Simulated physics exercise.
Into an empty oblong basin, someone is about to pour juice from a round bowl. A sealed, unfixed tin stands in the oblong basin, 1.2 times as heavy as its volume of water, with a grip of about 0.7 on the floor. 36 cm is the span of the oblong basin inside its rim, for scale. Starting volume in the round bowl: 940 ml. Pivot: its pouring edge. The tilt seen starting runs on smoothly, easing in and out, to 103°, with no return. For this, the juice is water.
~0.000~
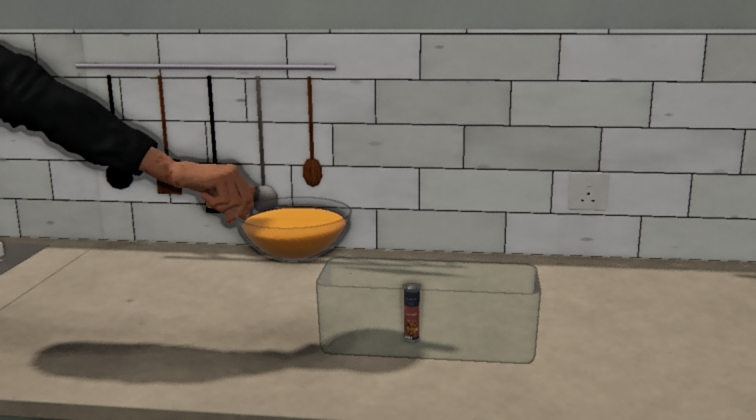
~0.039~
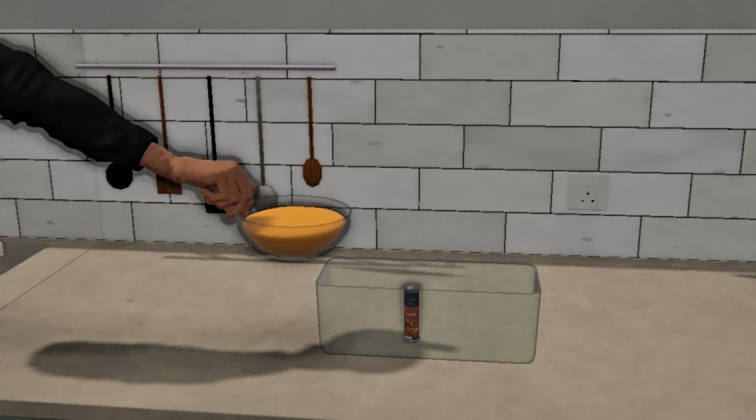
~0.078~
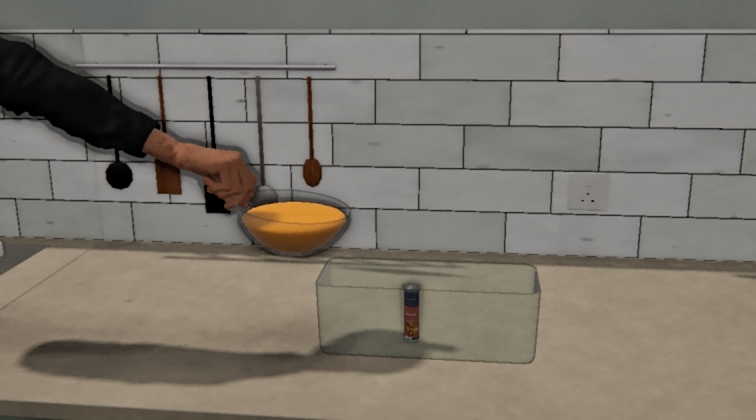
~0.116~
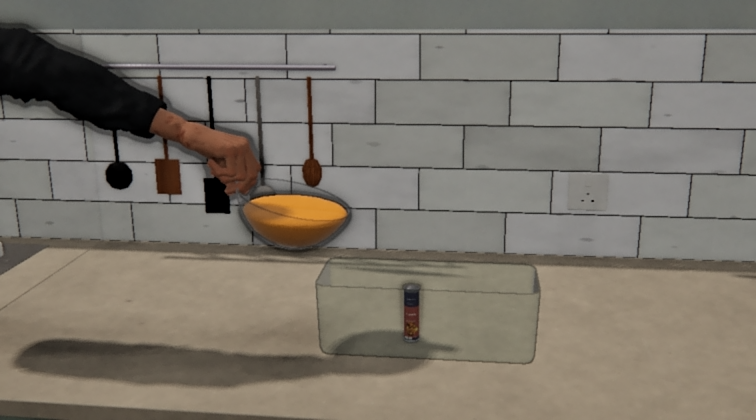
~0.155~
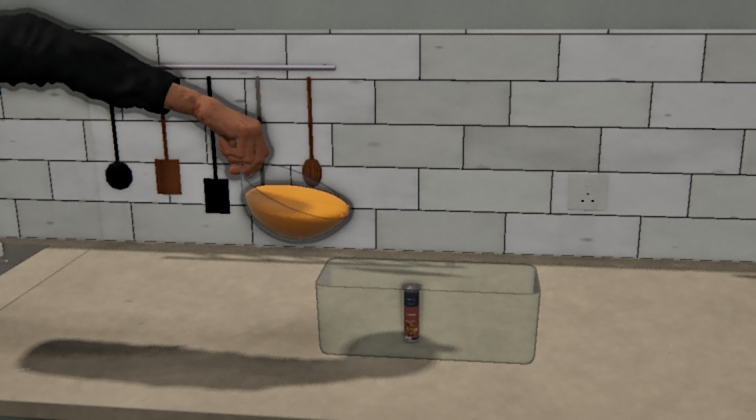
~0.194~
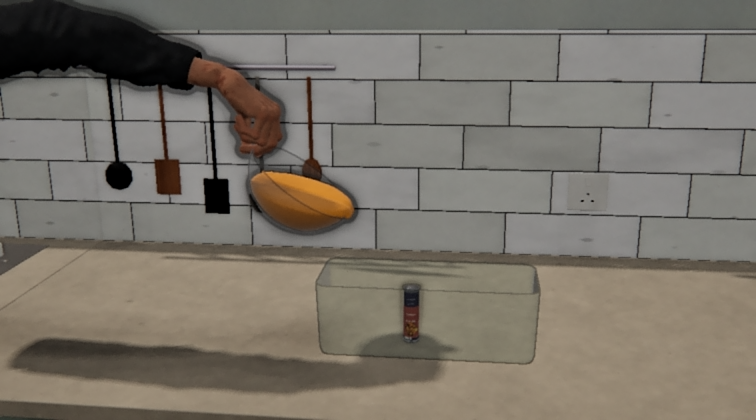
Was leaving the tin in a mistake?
No, it keeps its footing.
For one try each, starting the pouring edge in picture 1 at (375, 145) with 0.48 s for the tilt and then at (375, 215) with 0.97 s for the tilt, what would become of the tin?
In the first try it comes down; in the second it comes down.
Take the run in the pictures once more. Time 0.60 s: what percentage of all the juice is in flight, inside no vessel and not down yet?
Estimated airborne part: Roughly 3 per cent.
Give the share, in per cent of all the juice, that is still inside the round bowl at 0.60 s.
What remains is about 0 percent of it all.
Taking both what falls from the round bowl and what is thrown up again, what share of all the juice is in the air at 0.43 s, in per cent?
Close to 66 in a hundred.
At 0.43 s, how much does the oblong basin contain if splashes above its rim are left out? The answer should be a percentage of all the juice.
About 12 per cent.
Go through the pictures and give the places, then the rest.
In the first frame, tilt 0°; pouring edge (350, 214); surface from (245, 220) to (346, 223); the oblong basin's rim runs from (323, 272) to (538, 280); the tin's top is at (412, 290).
In the second frame, tilt 2°; pouring edge (350, 215); surface from (245, 218) to (346, 221).
In the third frame, tilt 7°; pouring edge (350, 215); surface from (245, 212) to (346, 218).
In the fourth frame, tilt 14°; pouring edge (350, 215); surface from (246, 204) to (348, 214).
In the fifth frame, tilt 24°; pouring edge (349, 215); surface from (248, 191) to (350, 210); 1 per cent is over the edge.
In the sixth frame, tilt 36°; pouring edge (349, 215); surface from (253, 176) to (334, 198); 4 per cent is over the edge.
After 0.43 s the tilt is 100° and 21 per cent is still to pour; the tin stands where it began.
After 0.60 s the tilt is 103° and 0 per cent is still to pour; the tin stands where it began.
After 0.78 s the tilt is 103° and 0 per cent is still to pour; the tin stands where it began.
After 0.98 s the tilt is 103° and 0 per cent is still to pour; the tin stands where it began.
In the end the tin stands where it began.
